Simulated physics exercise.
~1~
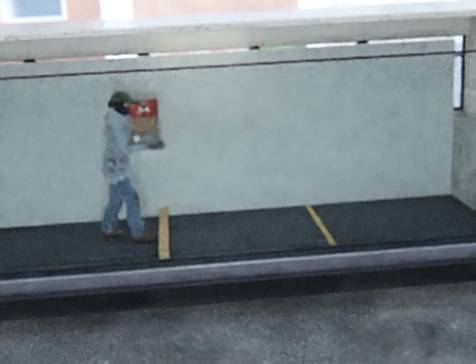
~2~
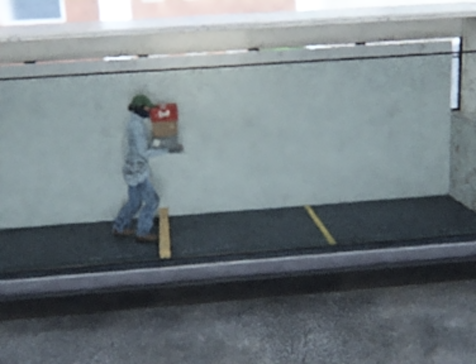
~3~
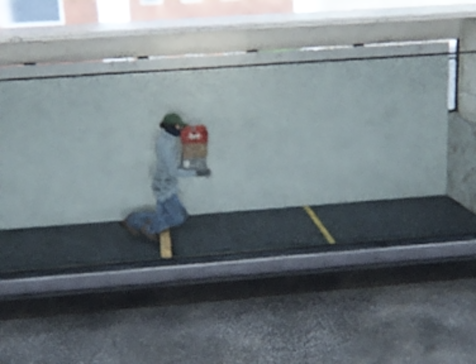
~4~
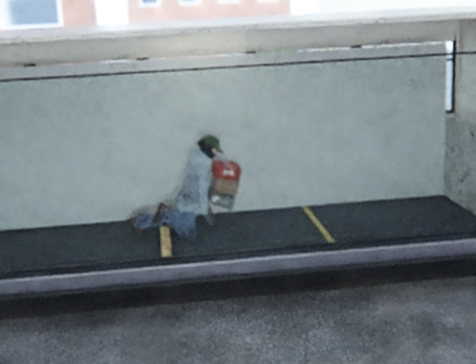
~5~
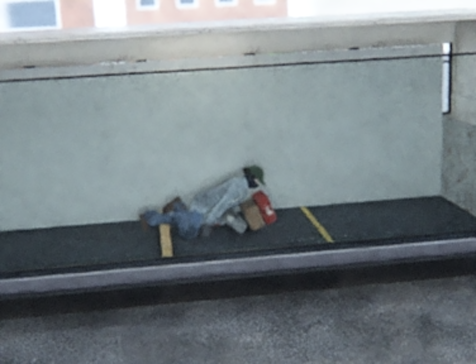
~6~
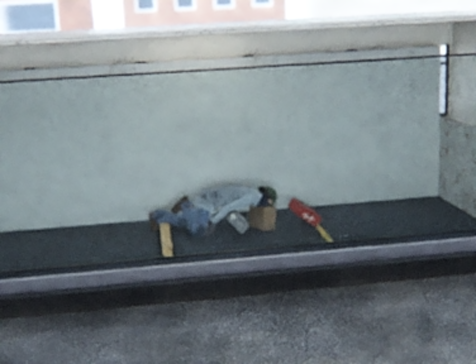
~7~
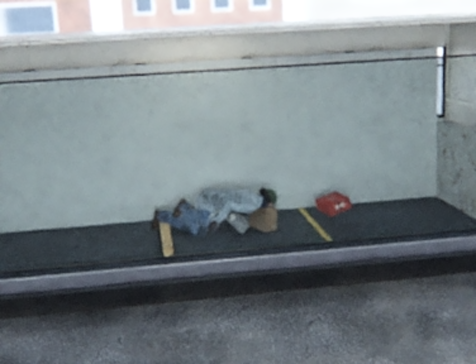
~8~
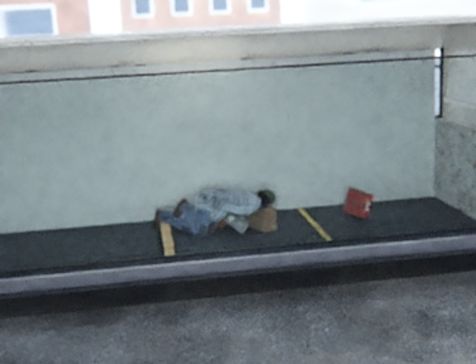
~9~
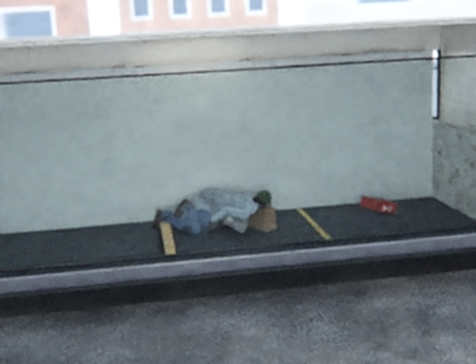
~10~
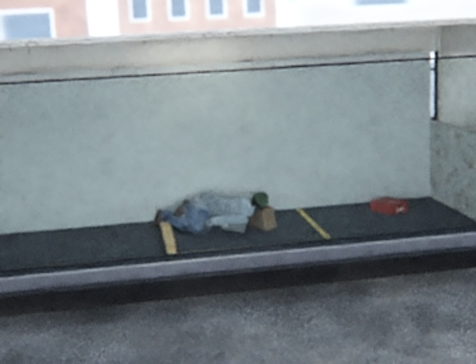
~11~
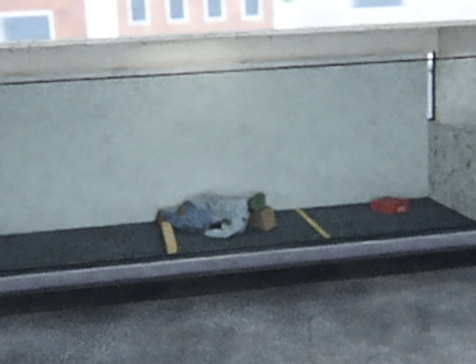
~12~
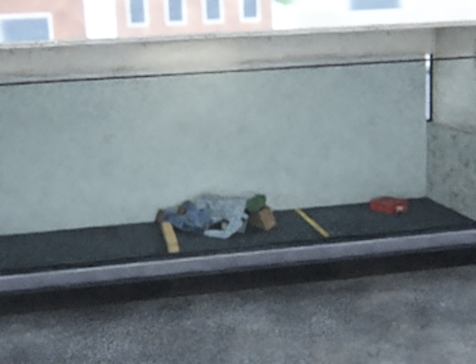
A person in a dark green cap, pale jacket and jeans carries a small stack of boxes, a red one on top of a brown one, rightward along a dark walkway. The scene is viewed from slightly above, with a pale wall behind and two yellow stripes across the floor. At the left stripe the person drops to the knees and pitches forward, arms going down with the load. The boxes tip and separate, and the red one tumbles over the right stripe. It comes to rest well beyond it, while the person lies face down beside the brown box, short of that stripe.
